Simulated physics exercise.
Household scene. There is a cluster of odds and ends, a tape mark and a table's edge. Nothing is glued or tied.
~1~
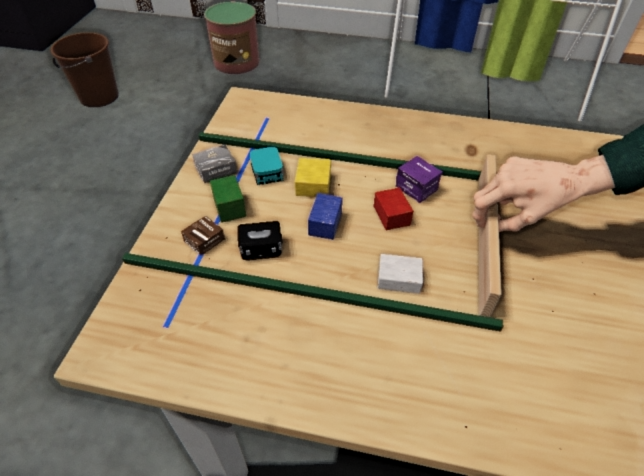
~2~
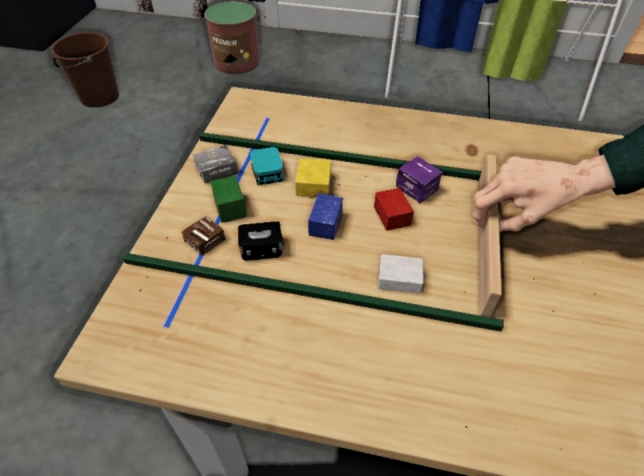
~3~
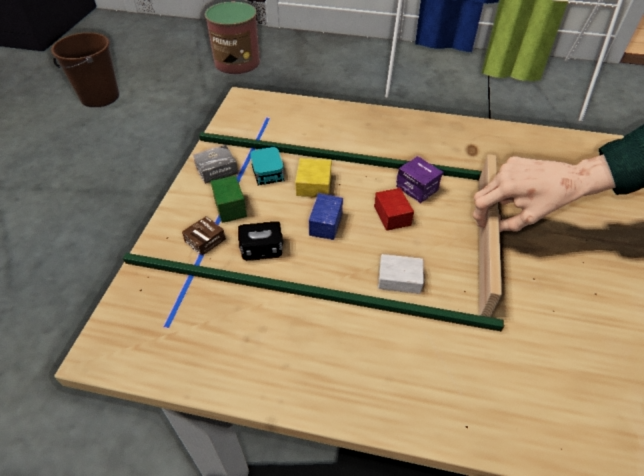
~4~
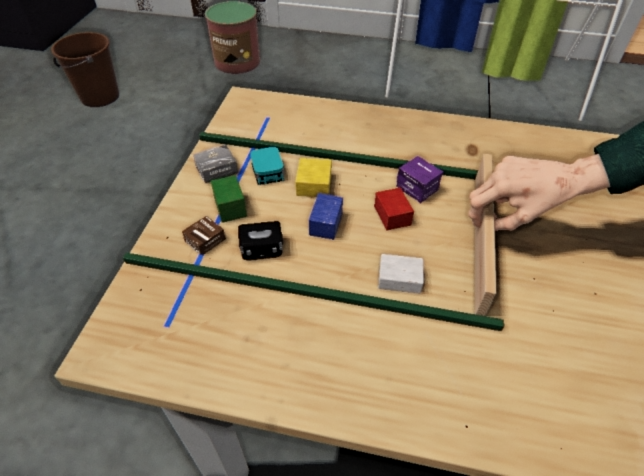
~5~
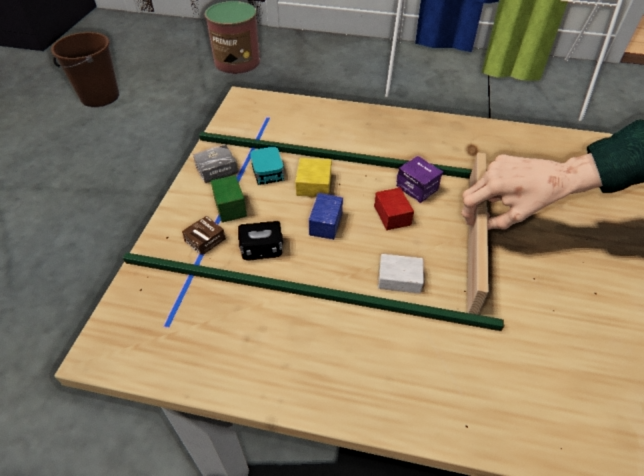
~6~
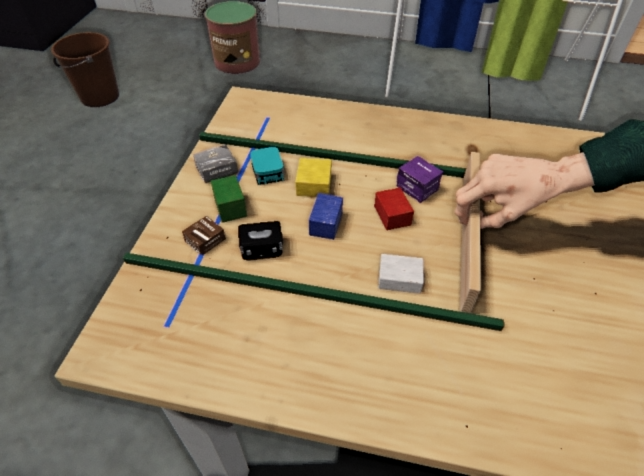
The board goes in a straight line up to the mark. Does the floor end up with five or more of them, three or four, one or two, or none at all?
The floor ends up with three or four.
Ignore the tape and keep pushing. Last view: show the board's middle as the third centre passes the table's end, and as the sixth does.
First roughly (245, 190), later roughly (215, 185).
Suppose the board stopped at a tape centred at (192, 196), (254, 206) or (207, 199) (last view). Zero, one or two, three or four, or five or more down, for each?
Place by place, the answers come out as five or over; either one or two; five or over.
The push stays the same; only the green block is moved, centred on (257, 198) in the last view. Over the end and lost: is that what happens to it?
From that start the object is safe.
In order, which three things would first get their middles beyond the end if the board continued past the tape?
Order, earliest first: Grey box, brown box, turquoise case.
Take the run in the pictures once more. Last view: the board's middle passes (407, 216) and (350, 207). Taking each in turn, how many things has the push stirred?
The first number is 3, the next one 5.
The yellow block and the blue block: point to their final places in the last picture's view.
In the last picture the first middle sits at (193, 161) and the other at (199, 202).
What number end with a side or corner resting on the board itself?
4 are in contact with it.
A little later, none off yet; grey box at rest near (216, 164); brown box at rest near (204, 235); green block at rest near (229, 199).
Next, none off yet; grey box shifted about its own width near (194, 160); brown box shifted a little near (189, 233); green block at rest near (229, 199).
When it is over, the number that fall off is three or four; down, turquoise case, brown box and grey box.
